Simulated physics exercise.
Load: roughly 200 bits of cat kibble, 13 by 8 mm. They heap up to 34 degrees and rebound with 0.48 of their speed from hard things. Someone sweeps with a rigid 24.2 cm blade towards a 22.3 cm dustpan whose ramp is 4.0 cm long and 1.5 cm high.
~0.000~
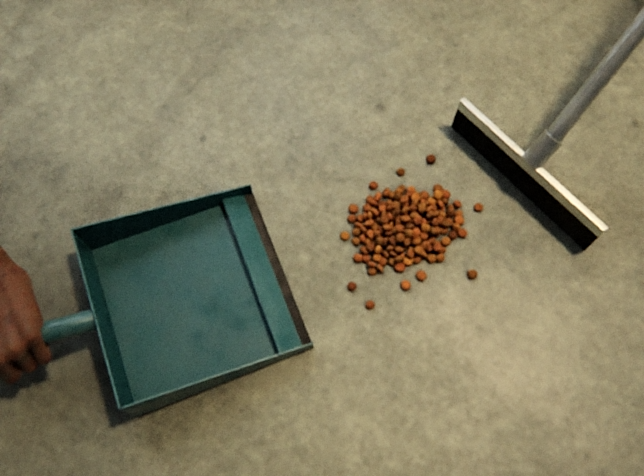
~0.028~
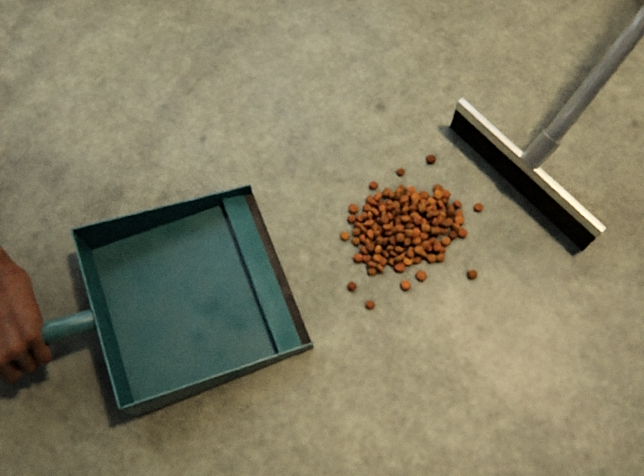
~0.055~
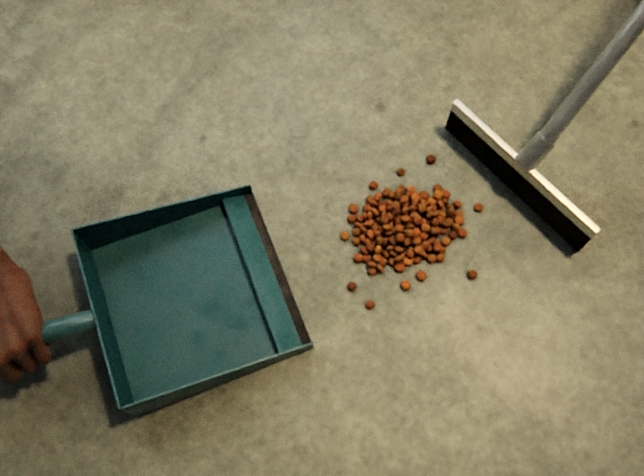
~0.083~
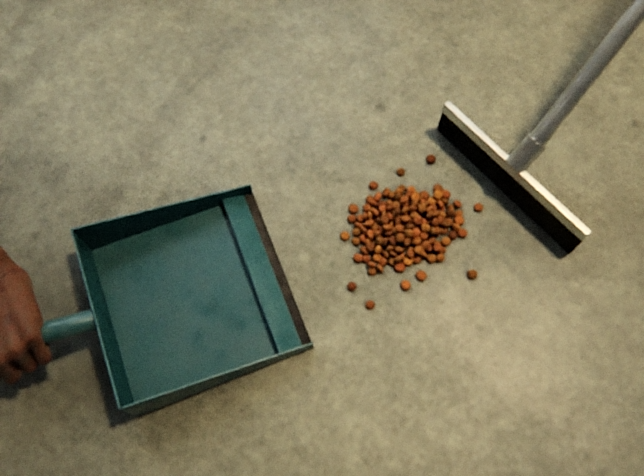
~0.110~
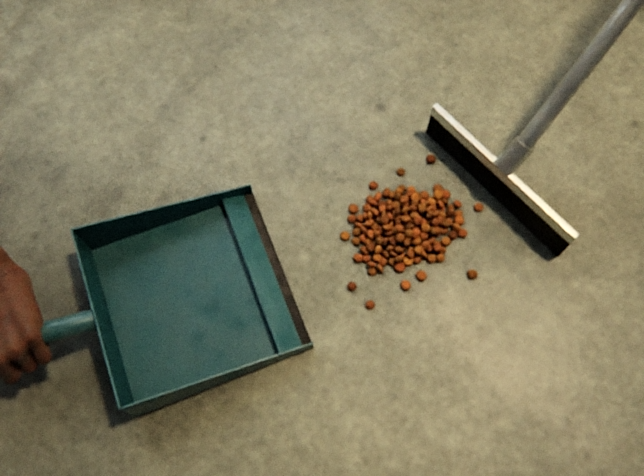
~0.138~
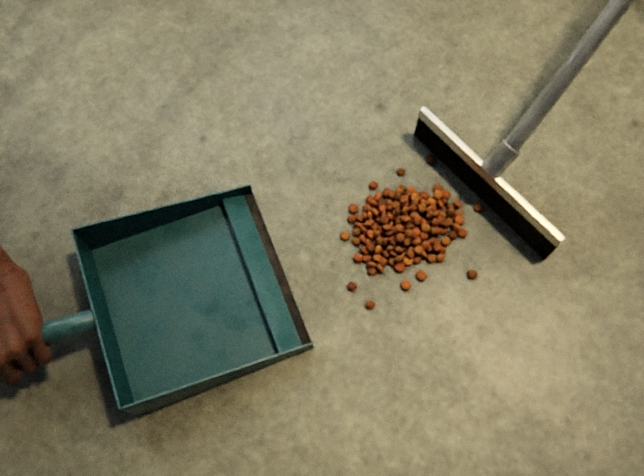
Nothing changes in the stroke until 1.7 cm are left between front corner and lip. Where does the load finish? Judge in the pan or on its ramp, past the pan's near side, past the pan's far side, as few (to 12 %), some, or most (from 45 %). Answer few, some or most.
Pan few, near side few, far side few.
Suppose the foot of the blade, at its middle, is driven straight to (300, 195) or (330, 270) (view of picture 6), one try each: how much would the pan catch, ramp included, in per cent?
Some 0 and 10 per cent.
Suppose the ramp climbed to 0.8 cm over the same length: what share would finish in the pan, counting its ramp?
In that case some 5 per cent.
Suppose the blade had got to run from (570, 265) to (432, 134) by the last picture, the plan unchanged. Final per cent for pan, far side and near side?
Pan 20, far 0, near 25.
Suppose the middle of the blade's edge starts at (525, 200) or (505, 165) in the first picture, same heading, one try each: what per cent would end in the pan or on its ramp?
Some 10 and 5 per cent.
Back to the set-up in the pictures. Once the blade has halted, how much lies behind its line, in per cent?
Roughly 5 per cent.
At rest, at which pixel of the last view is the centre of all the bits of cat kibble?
Around (311, 272).
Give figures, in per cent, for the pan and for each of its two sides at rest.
Pan 5; near side 5; far side 0.
Then, at 0.33 s, middle of the blade 16 cm from the lip; 0 % over the lip, far side 0 %, near side 0 %.
After 0.45 s, middle of the blade 9 cm from the lip; 0 % over the lip, far side 0 %, near side 5 %.
Then, at 0.70 s, middle of the blade 6 cm from the lip; 5 % over the lip, far side 0 %, near side 5 %.
At rest (1.1 s), pan 5 %, near side 5 %, far side 0 %, in front of the lip or behind the blade 85 %.
